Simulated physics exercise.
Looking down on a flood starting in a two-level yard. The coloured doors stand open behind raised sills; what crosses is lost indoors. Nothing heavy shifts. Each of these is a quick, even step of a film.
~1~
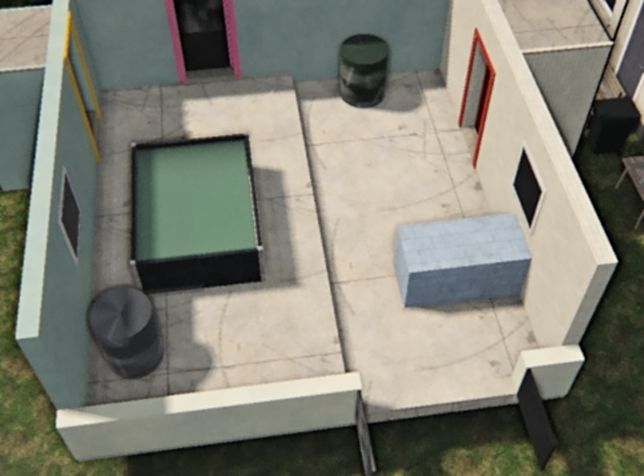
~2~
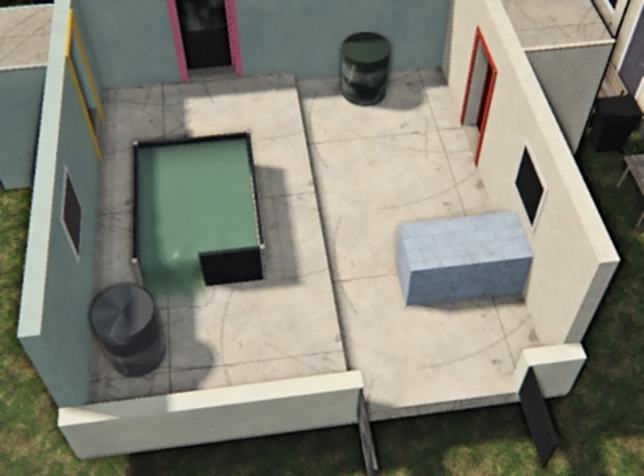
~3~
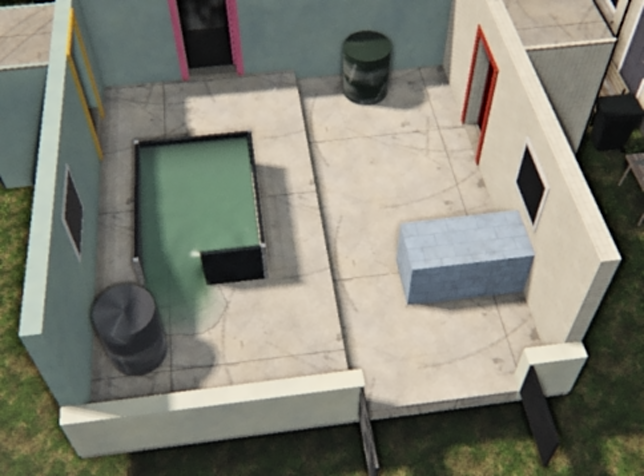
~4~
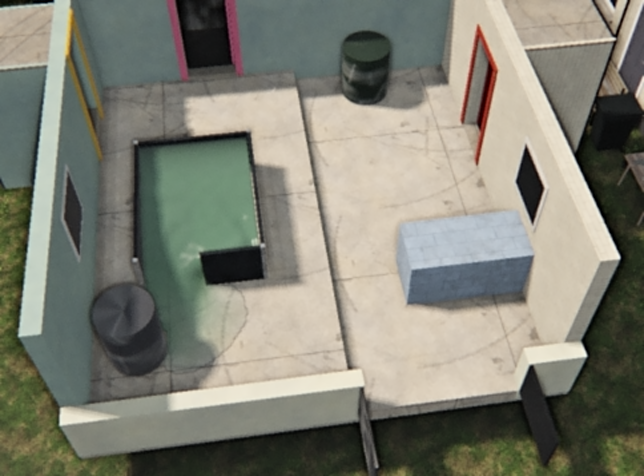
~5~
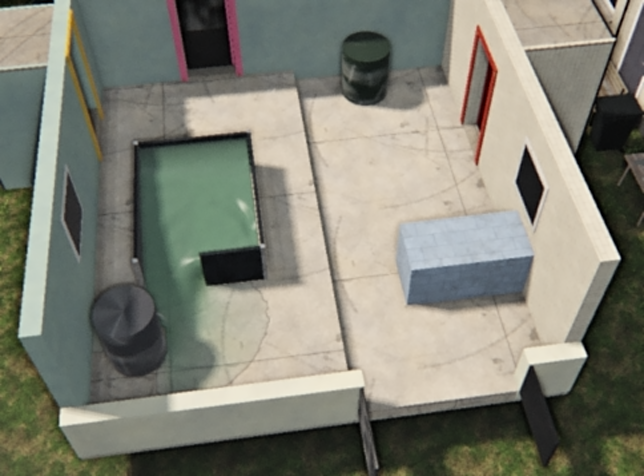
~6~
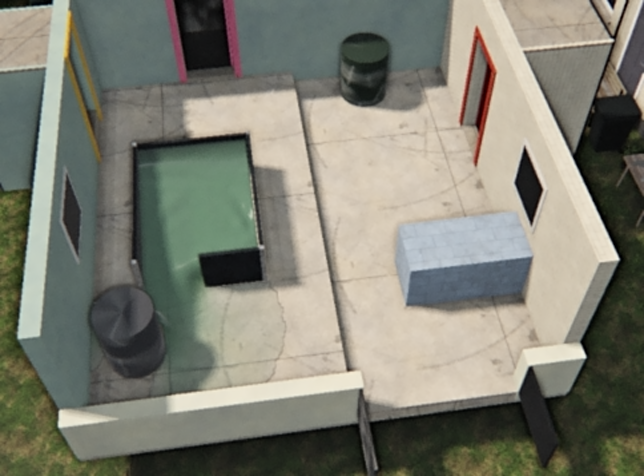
The clip opens on a walled yard seen from above, with a dark-sided tank of still green water on the left. The left part of the tank's near side opens, and water pours through the gap, spreading over the pale floor beside the grey barrel toward the low front wall.
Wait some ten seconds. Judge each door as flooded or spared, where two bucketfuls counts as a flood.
The pink door is spared, the red door is spared, the yellow door is spared.
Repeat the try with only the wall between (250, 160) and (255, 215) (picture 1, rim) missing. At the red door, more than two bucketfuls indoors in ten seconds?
Then: The red door tops the mark.
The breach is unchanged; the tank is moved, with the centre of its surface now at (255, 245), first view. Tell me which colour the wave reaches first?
I say the door marked yellow.
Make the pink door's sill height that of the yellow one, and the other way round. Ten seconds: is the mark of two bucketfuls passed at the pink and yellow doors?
With the sills exchanged, the pink one falls below the cutoff while the yellow one falls below the cutoff.
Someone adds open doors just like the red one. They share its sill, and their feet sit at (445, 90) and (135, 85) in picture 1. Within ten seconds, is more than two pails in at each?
Stays within it; exceeds it.
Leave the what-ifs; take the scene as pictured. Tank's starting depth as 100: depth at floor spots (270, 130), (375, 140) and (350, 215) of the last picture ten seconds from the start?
I'd say close to 2, 8 and 4 percent.
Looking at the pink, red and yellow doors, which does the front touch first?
That's the yellow-painted one.
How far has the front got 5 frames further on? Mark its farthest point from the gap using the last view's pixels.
Roughly (356, 396).
A moment on, water covers 15 % of the floor; the pink door not reached, the red door not reached, the yellow door not reached.
Next, water covers 25 % of the floor; the pink door not reached, the red door not reached, the yellow door not reached.
Then, water covers 40 % of the floor; the pink door not reached, the red door not reached, the yellow door wet at the sill, nothing in.
Later, water covers 60 % of the floor; the pink door wet at the sill, nothing in, the red door not reached, the yellow door wet at the sill, nothing in.
In the end, water covers 80 % of the floor; the pink door wet at the sill, nothing in, the red door wet at the sill, nothing in, the yellow door wet at the sill, nothing in.
